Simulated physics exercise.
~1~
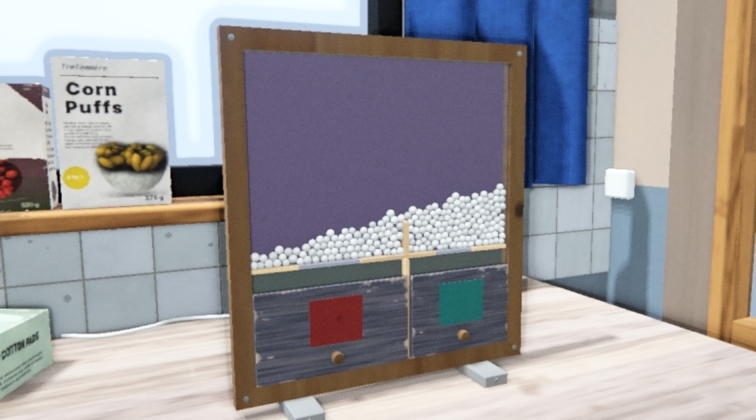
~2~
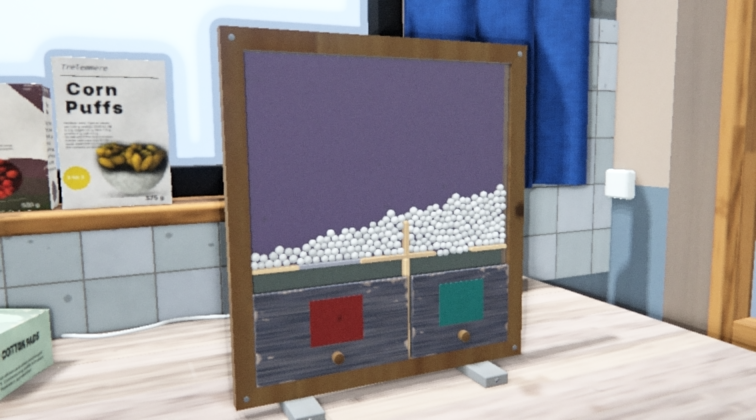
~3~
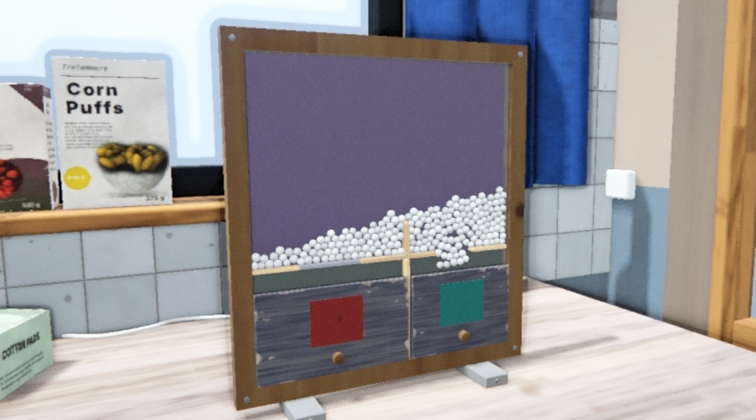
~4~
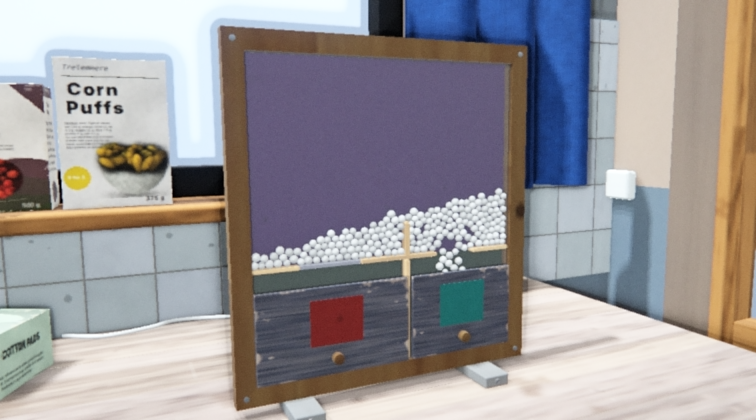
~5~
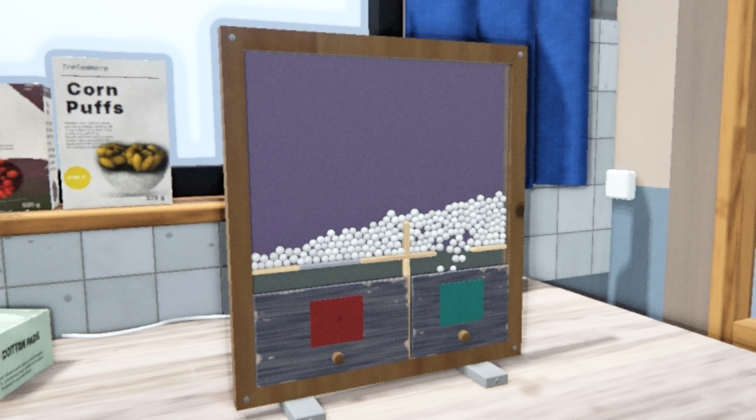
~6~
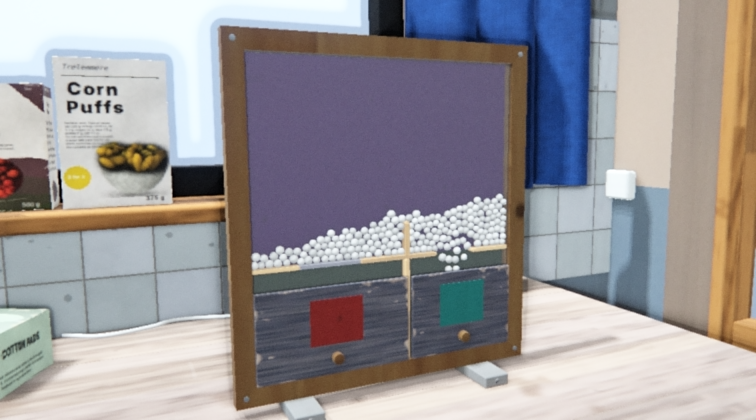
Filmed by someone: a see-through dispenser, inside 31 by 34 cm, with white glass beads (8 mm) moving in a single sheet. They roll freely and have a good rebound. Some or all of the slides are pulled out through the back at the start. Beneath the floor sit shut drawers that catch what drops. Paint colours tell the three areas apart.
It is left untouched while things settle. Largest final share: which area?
Marked turquoise.
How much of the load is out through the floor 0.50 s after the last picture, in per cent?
Some 50 per cent.
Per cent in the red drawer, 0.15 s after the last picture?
About 0 %.
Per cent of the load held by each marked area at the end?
Red drawer 0, purple store 45, turquoise drawer 55.
Then, 0.15 s after the last picture, 30 % are out; purple 70 %, turquoise 25 %.
Then, 0.50 s after the last picture, 50 % are out; purple 50 %, turquoise 50 %.
Then, 1.20 s after the last picture, 55 % are out; purple 45 %, turquoise 55 %.
At rest 2.0 s after the last picture, 55 % are out; red 0 %, purple 45 %, turquoise 55 %.
